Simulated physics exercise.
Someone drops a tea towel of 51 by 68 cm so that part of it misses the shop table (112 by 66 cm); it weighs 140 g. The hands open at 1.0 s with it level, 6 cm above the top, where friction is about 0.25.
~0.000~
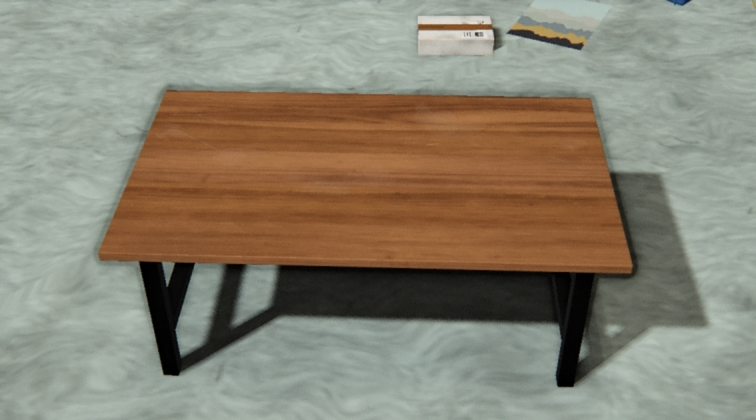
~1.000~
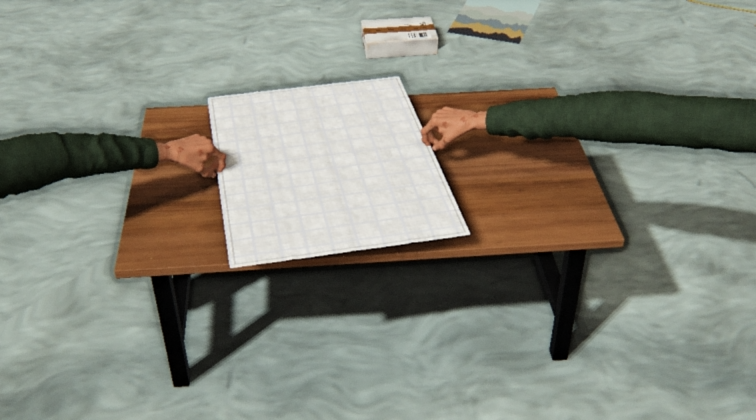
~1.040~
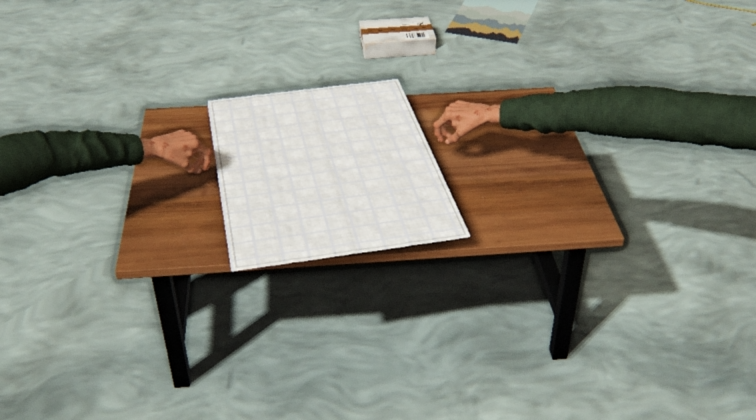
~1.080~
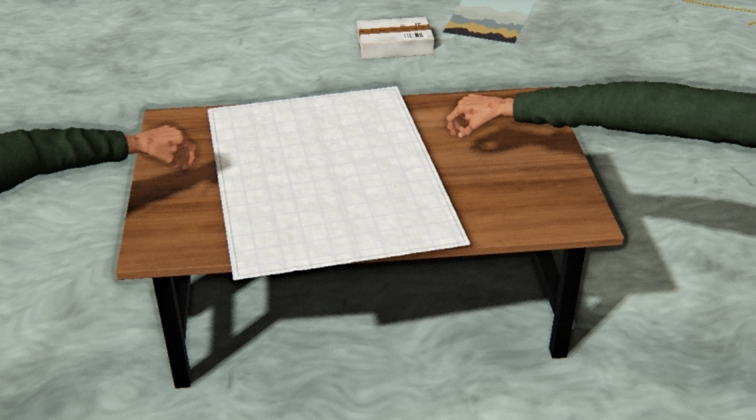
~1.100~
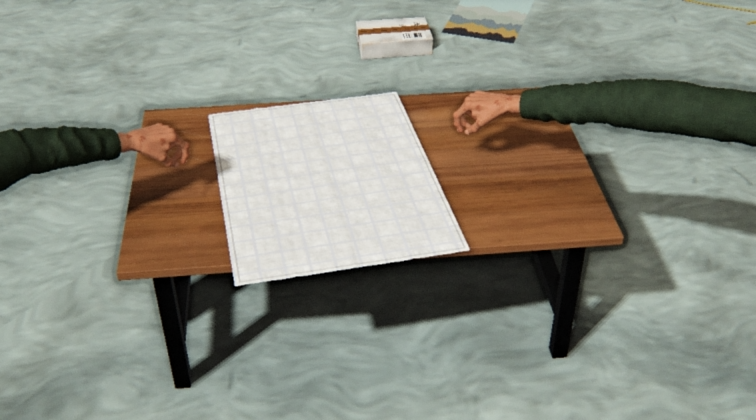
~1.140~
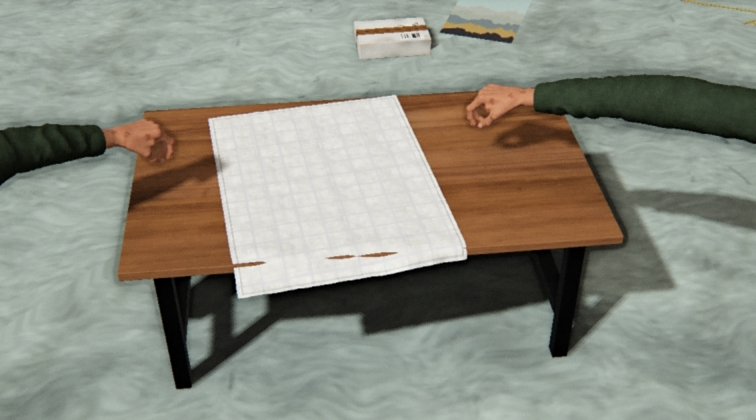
At a wooden table with black legs, two hands in dark green sleeves let go of a white checked cloth and drew apart, and the cloth sank onto the top, its near edge past the table's front.
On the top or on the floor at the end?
The tea towel keeps to the top.
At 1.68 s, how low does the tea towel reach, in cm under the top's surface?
Some 8 cm.
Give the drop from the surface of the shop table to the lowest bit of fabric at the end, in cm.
Some 8 cm.
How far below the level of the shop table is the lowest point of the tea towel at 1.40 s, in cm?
About 8 cm.
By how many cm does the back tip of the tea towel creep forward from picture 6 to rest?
About 0 cm.
At 1.4 s, 90 % of the tea towel is still over the top.
At 1.7 s, 90 % of the tea towel is still over the top.
At 1.9 s, 90 % of the tea towel is still over the top.
At 2.2 s, 90 % of the tea towel is still over the top.
At 4.4 s, 90 % of the tea towel is still over the top.
